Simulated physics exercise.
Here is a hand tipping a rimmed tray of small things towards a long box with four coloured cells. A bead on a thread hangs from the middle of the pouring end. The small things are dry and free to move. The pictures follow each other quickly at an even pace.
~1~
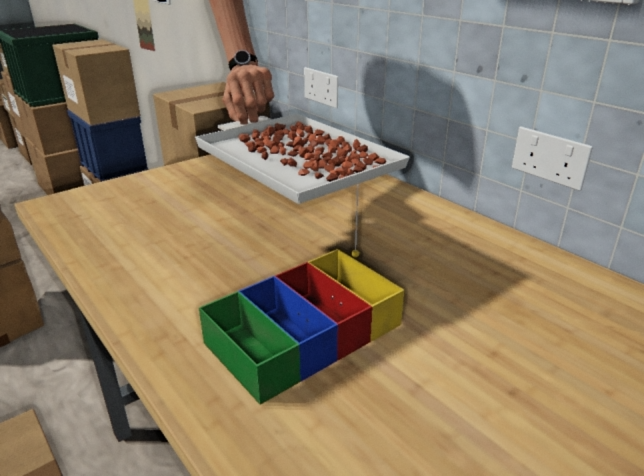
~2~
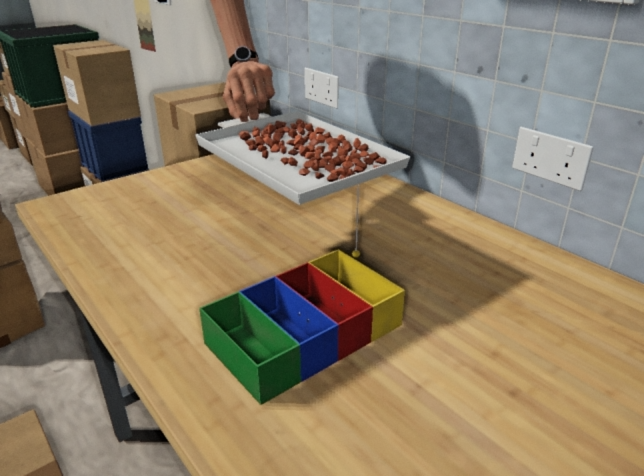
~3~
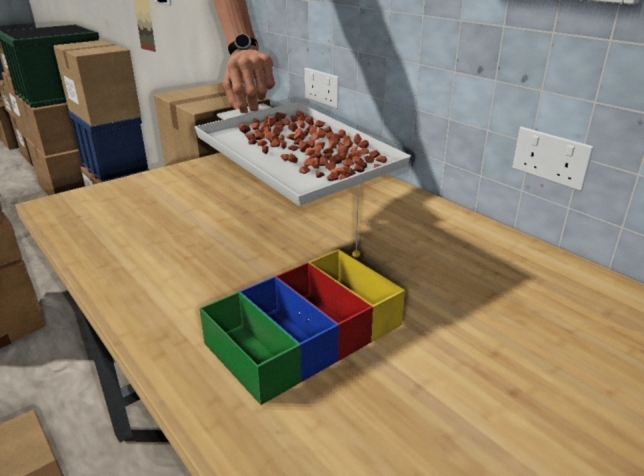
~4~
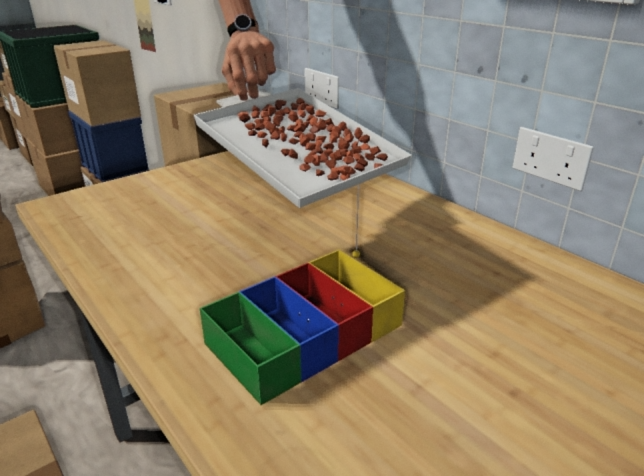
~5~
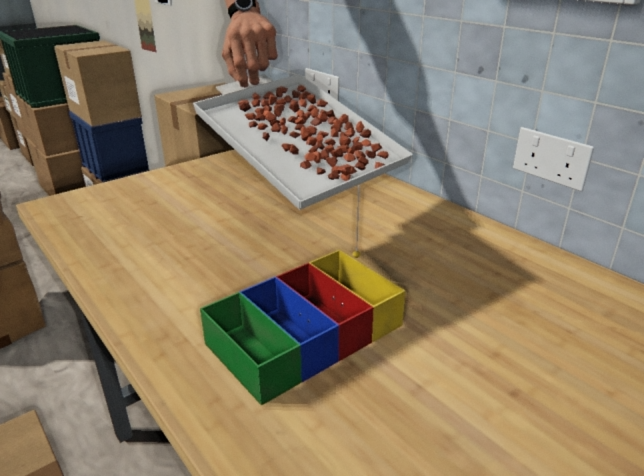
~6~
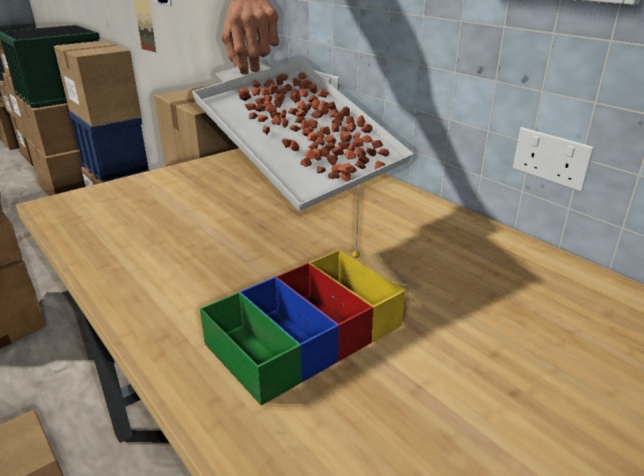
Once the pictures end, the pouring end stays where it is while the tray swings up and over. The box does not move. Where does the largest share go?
Most goes to the red cell.
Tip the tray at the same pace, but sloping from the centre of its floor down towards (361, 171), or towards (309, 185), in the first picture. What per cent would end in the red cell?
About 0 and 60 per cent.
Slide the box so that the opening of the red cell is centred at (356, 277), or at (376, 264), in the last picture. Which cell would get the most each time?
The first try: That blue cell. The second: The green cell.
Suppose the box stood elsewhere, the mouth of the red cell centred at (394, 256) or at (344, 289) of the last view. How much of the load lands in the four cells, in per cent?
About 60 and 90 per cent.
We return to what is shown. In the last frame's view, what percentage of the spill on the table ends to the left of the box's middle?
Near 0 %.
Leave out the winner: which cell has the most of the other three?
The runner-up: The cell in yellow.
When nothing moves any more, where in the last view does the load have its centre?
Around (340, 326).
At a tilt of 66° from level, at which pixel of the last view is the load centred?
At about (336, 174).
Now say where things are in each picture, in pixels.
In the first frame, corners of the pouring end (298, 192) and (406, 157), level; middle of the load (309, 149), bits of crushed brick; bead on its thread (355, 254); green cell (279, 370); blue cell (318, 349); red cell (354, 330); yellow cell (387, 312).
In the second frame, corners of the pouring end (299, 193) and (407, 157), level; middle of the load (310, 148).
In the third frame, corners of the pouring end (299, 194) and (408, 156), tipped barely, lowest at the left corner; middle of the load (310, 143).
In the fourth frame, corners of the pouring end (300, 197) and (408, 155), tipped a little, lowest at the left corner; middle of the load (310, 136).
In the fifth frame, corners of the pouring end (301, 199) and (410, 154), tipped clearly, lowest at the left corner; middle of the load (312, 129).
In the sixth frame, corners of the pouring end (301, 202) and (410, 153), tipped clearly, lowest at the left corner; middle of the load (312, 123); green cell (280, 371); blue cell (319, 350); red cell (355, 330); yellow cell (388, 313).
Just after the last frame, tray tipped steeply; almost all on the tray; about a tenth falling or outside the box.
A moment on, tray tipped past a quarter turn; about a tenth on the tray; roughly a third in the red cell; roughly a quarter in the yellow cell; about a tenth in the blue cell; roughly a quarter falling or outside the box.
Further on, tray tipped past a quarter turn; roughly half in the red cell; roughly a quarter in the yellow cell; about a tenth in the blue cell; roughly a quarter falling or outside the box.
When it is over, tray tipped past a quarter turn; roughly half in the red cell; roughly a quarter in the yellow cell; about a tenth in the blue cell; not one in the green cell; roughly a quarter outside the box.
